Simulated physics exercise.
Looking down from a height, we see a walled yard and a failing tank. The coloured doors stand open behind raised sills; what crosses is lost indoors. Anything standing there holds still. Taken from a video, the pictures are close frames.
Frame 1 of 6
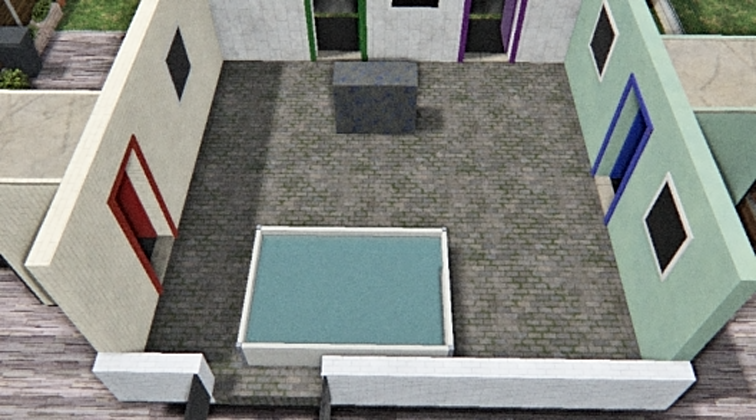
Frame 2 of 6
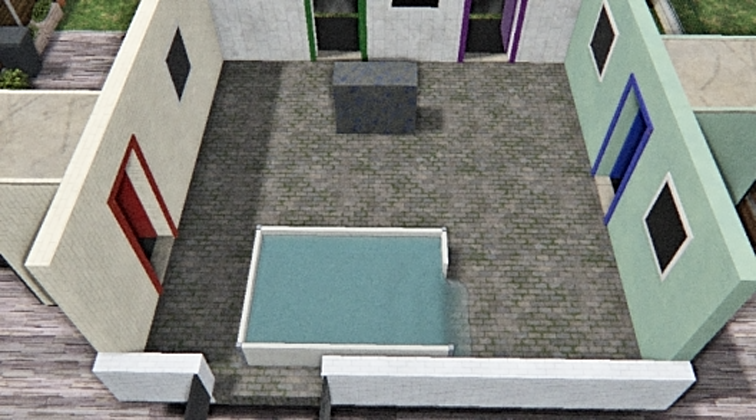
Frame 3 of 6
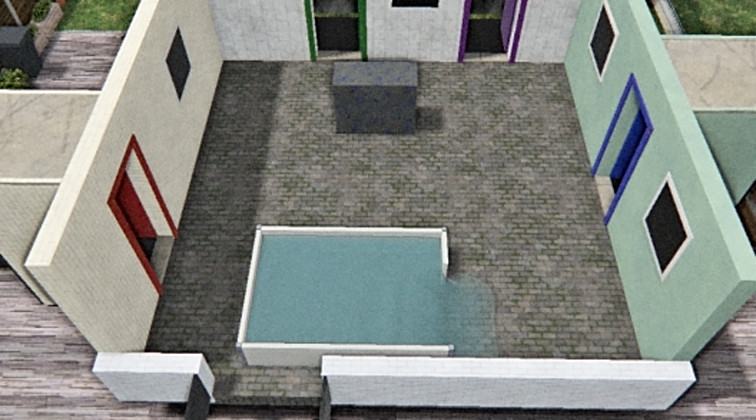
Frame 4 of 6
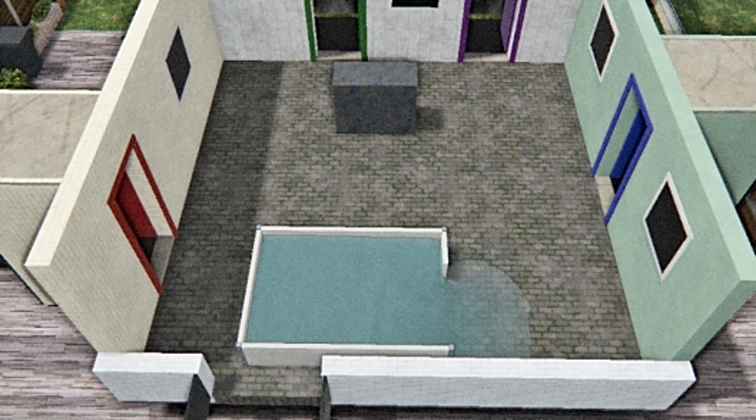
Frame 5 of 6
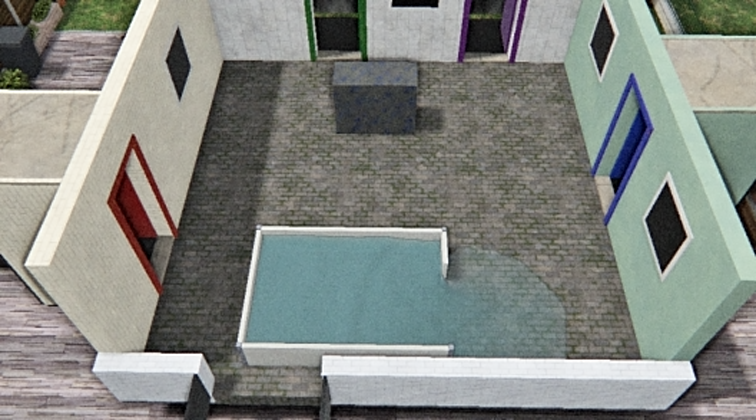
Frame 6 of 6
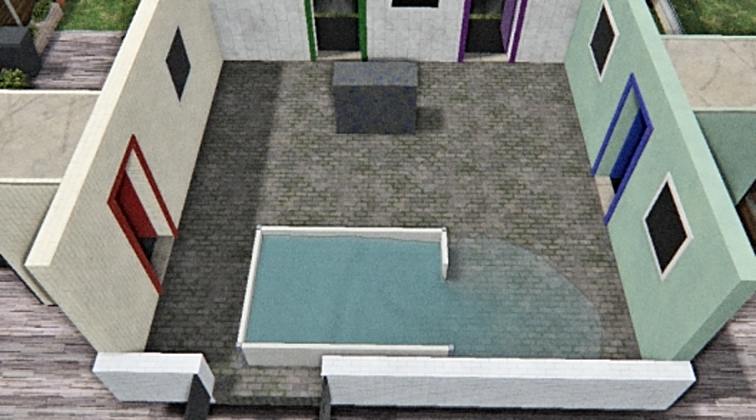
Walled paved yard with a rectangular water tank, its right side opening and water spreading rightward across the bricks in a widening fan.
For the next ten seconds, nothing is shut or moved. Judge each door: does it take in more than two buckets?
My call: The blue door takes in more, the purple door takes in more, the green door keeps it to two or fewer, the red door keeps it to two or fewer.
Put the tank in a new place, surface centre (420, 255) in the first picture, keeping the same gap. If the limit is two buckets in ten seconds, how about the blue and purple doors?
Well, the blue door admits more and the purple door admits more.
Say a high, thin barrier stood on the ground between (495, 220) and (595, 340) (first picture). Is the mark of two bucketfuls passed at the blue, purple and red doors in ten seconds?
Briefly, blue remains below; purple ends up above; red remains below.
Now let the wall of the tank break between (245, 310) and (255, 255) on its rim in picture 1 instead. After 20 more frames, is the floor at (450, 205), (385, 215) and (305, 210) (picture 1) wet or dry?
Spot one ends up untouched by the spill, spot two untouched by the spill, spot three untouched by the spill.
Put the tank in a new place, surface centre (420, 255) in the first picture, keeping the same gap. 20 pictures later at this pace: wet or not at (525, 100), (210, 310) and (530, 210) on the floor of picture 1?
The first spot ends up sodden, the second left untouched and the third sodden.
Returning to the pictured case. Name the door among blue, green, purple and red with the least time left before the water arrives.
It's the blue door.
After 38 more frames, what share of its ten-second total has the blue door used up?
By then roughly 75 percent of the ten-second total is in.
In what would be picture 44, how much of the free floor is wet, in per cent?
It comes out near 55 percent.
A moment on, water covers 15 % of the floor; the blue door not reached, the purple door not reached, the green door not reached, the red door not reached.
Next, water covers 15 % of the floor; the blue door wet at the sill, nothing in, the purple door not reached, the green door not reached, the red door not reached.
Then, water covers 30 % of the floor; the blue door under two buckets in, the purple door not reached, the green door not reached, the red door not reached.
Later, water covers 55 % of the floor; the blue door over two buckets in, the purple door over two buckets in, the green door wet at the sill, nothing in, the red door not reached.
In the end, water covers 75 % of the floor; the blue door over two buckets in, the purple door far over two buckets in, the green door wet at the sill, nothing in, the red door not reached.
